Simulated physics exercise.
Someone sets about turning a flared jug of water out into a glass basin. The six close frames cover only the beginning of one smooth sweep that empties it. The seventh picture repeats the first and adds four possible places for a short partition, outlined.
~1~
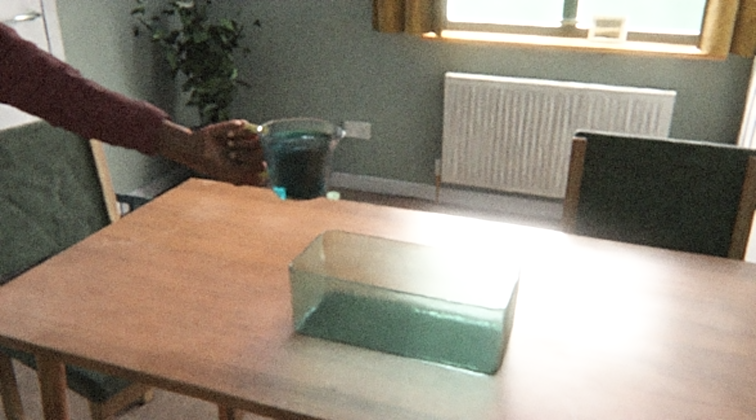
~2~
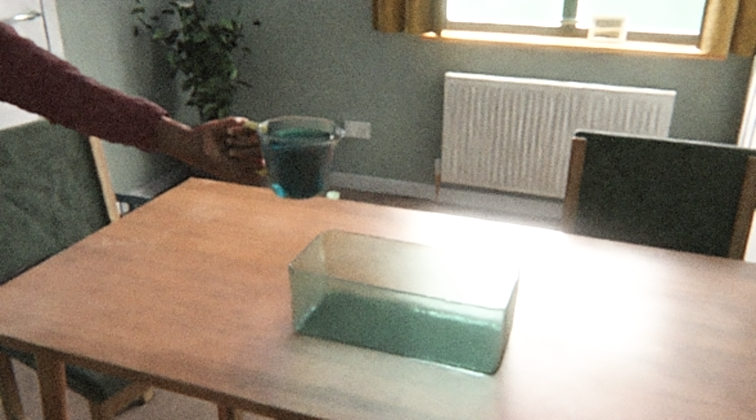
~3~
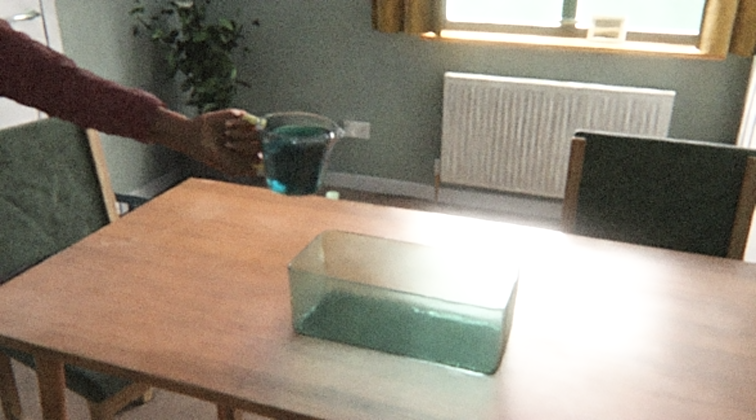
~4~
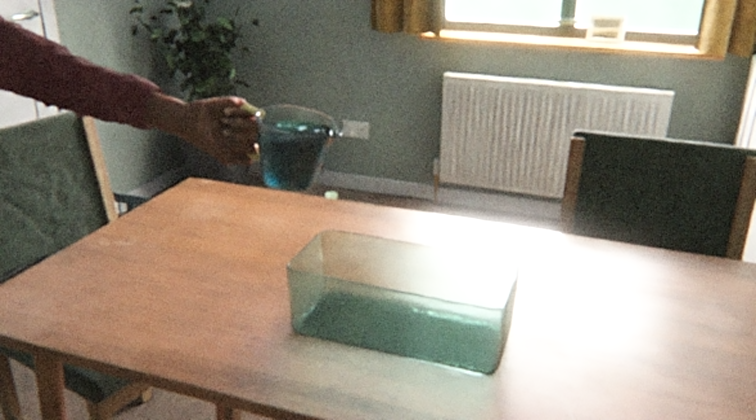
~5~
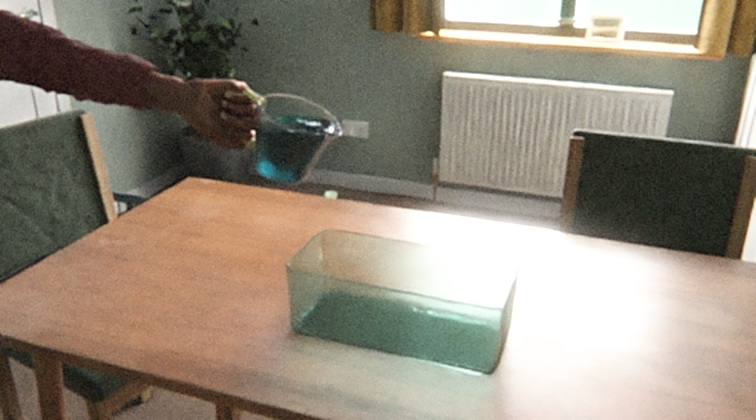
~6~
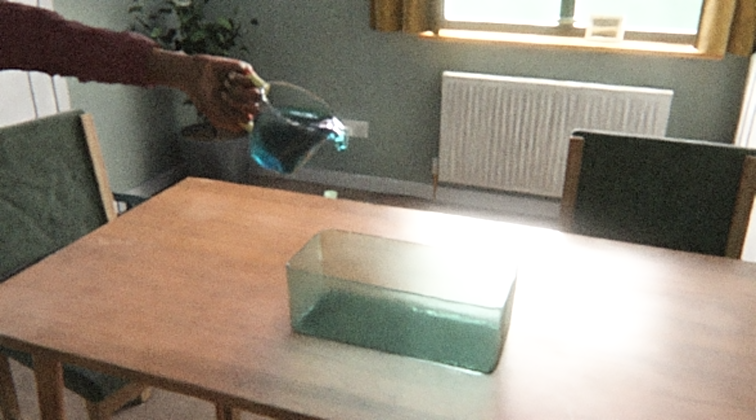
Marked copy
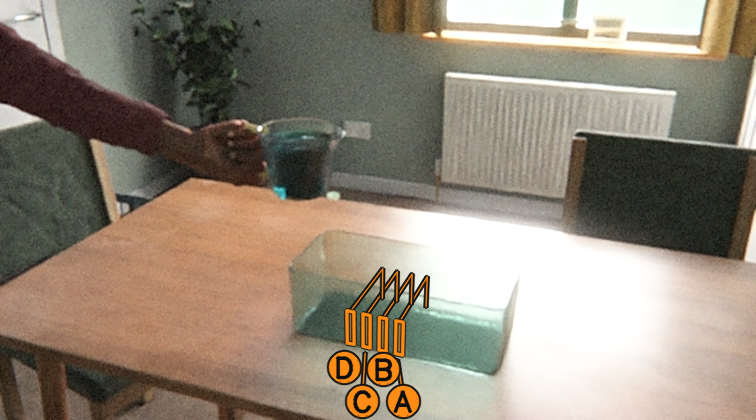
The video shows a hand holding a flared glass jug of blue water above a wooden table with a glass basin on it. The hand gradually tilts the jug to the right until water slips over its lip.
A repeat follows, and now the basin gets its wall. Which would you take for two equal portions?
Position A does it best.
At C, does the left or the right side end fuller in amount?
The right one.
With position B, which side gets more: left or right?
More ends on the right.
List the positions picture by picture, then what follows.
In the first picture, upright, lip at (341, 136); basin from (295, 329) to (500, 374); nothing has left yet.
In the second picture, upright, lip at (341, 136); nothing has left yet.
In the third picture, tipped about 5°, lip at (340, 136); nothing has left yet.
In the fourth picture, tipped about 11°, lip at (339, 136); nothing has left yet.
In the fifth picture, tipped about 19°, lip at (338, 135); nothing has left yet.
In the sixth picture, tipped about 29°, lip at (338, 135); water is over the lip, down to (344, 148).
On the marked copy, A at (397, 360); B at (381, 356); C at (365, 352); D at (349, 349).
With A, about 47 % ends left of the wall and 50 % right of it; 3 % is lost outside.
With B, about 11 % ends left of the wall and 87 % right of it.
With C, about 5 % ends left of the wall and 93 % right of it; 3 % is lost outside.
With D, about 3 % ends left of the wall and 94 % right of it; 3 % is lost outside.
